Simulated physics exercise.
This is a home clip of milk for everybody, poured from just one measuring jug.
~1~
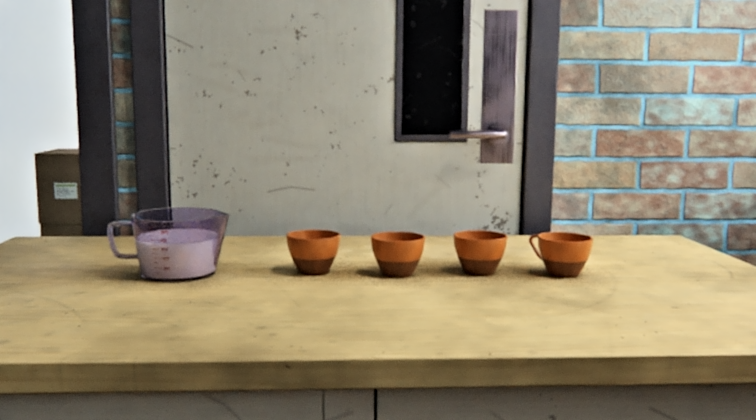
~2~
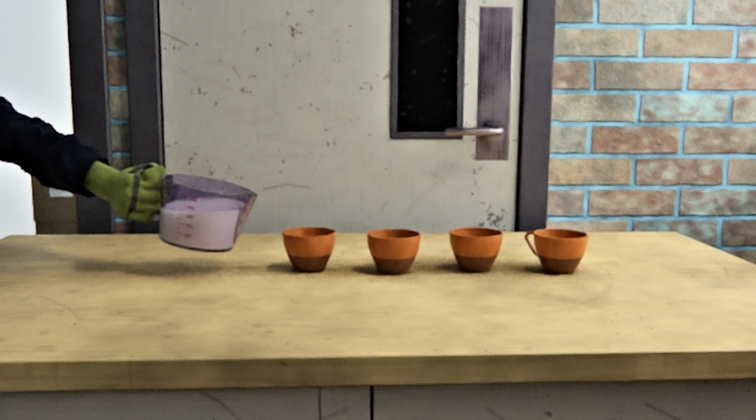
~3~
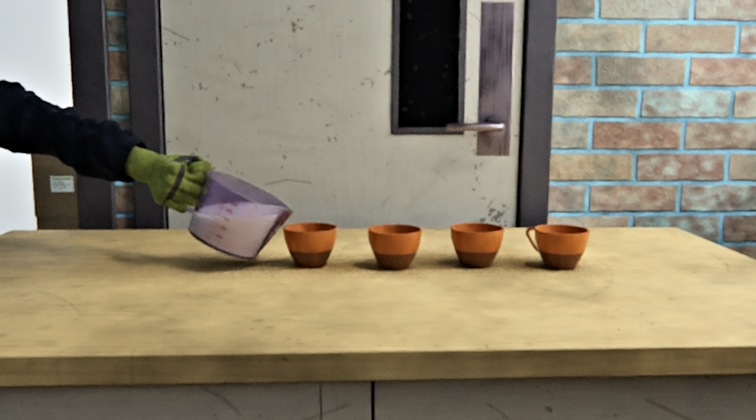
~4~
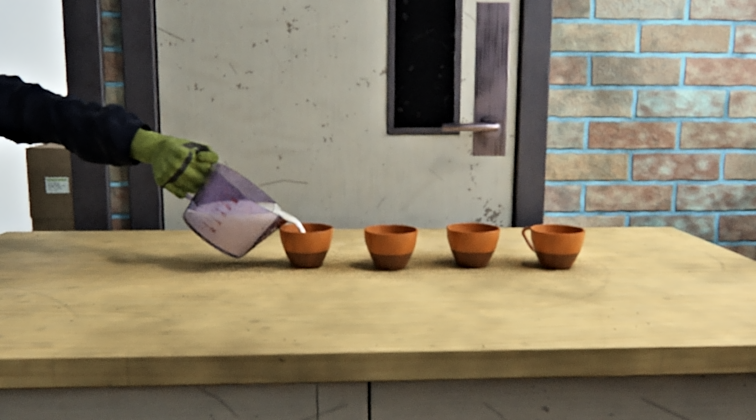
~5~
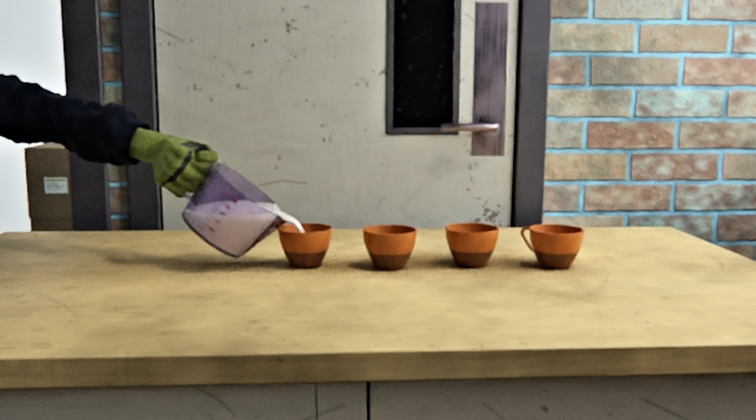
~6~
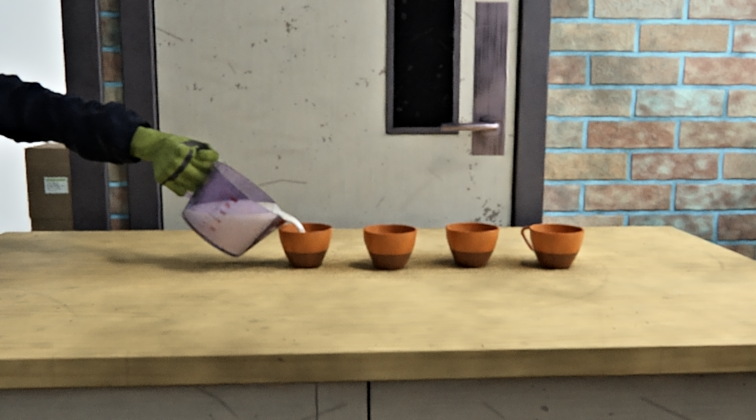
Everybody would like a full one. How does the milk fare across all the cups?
It will prove too scant, I'd bet.
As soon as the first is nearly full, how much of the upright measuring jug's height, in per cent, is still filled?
It stands at around 40 per cent of its height.
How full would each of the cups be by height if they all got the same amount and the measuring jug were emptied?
Each ends up 75 percent full by height, as I work it out.
Shortly, the first is about two thirds full.
Then, the first is done and the measuring jug has about two thirds of its load.
At the finish, the measuring jug is empty with two filled and the next at nearly all of a serving.
